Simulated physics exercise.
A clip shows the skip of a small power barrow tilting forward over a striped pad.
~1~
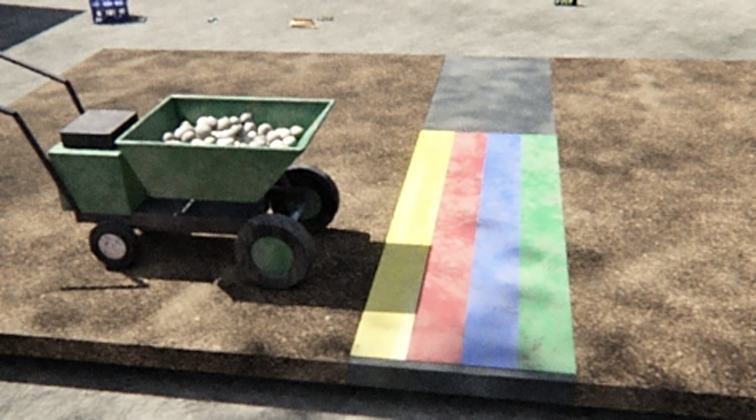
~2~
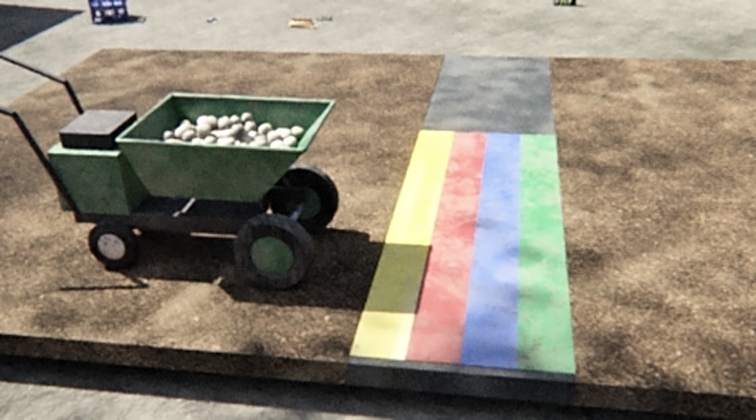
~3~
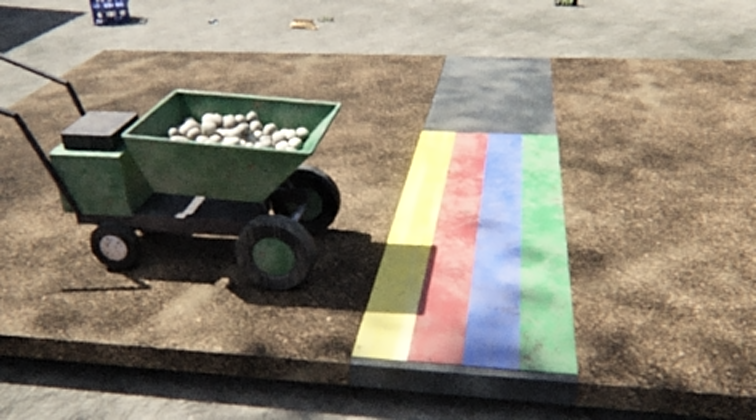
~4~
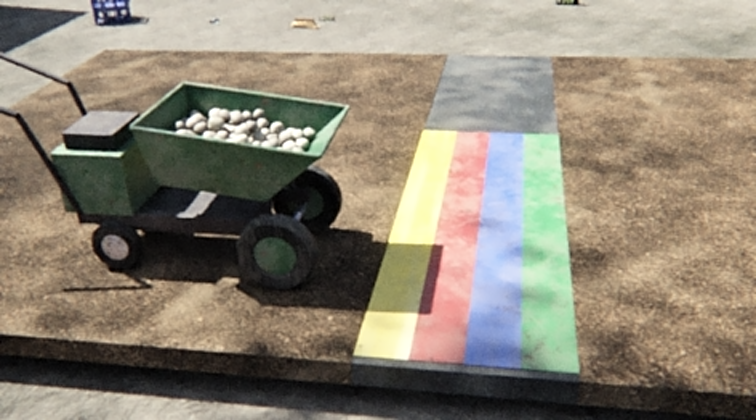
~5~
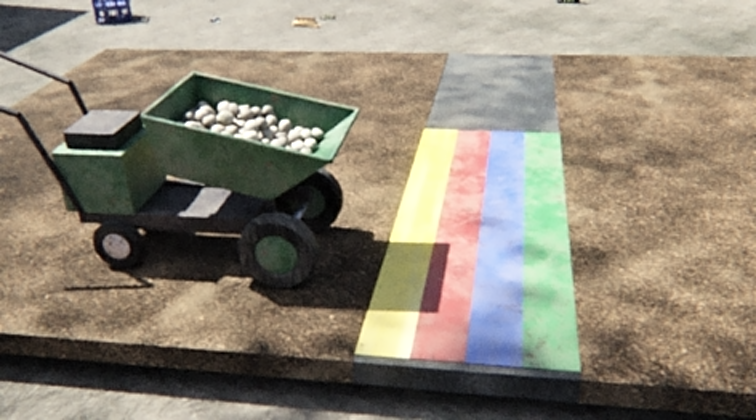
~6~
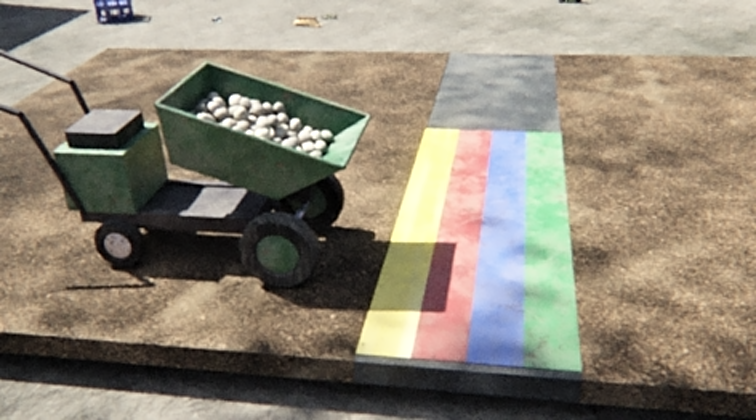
A green barrow skip loaded with pale, rounded stones starts level, then tilts gradually forward, its right-hand lip dipping and its rear rising off the chassis while the wheels stay put. Seen from slightly above, the barrow stands at left on a sunlit brown platform, beside yellow, red, blue and green strips. The stones ride with the skip, its shadow creeps over the red strip, and the view barely shifts.
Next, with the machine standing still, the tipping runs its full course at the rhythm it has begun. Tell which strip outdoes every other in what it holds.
The red strip holds the most.
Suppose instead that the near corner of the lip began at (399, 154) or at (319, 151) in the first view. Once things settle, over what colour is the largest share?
Taking them in order, it would be the green one and then red.
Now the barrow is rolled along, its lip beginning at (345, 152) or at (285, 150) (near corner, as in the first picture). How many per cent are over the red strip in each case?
You'd see around 30 per cent the first time and around 40 per cent the second.
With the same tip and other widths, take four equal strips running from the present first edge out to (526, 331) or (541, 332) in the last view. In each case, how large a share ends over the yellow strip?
The first painting gives around 10 per cent, the second around 10 per cent.
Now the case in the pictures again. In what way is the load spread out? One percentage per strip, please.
About: Yellow strip 20, red strip 40, blue strip 20, green strip 5 per cent.
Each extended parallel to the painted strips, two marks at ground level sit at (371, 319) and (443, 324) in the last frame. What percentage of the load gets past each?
The first gives 90 %, the second 50 %.
Soon, skip tipped steeply; all in the skip.
A while on, skip tipped steeply; most in the skip; a small part over the yellow strip; a small part over the red strip; a stray few falling.
Towards the end, skip tipped right over; a small part in the skip; a small part over the yellow strip; about a third over the red strip; about a quarter over the blue strip; a small part over the green strip; a stray few off the paint.
Finally, skip tipped right over; a small part in the skip; about a quarter over the yellow strip; about a third over the red strip; about a quarter over the blue strip; a small part over the green strip; a stray few off the paint.
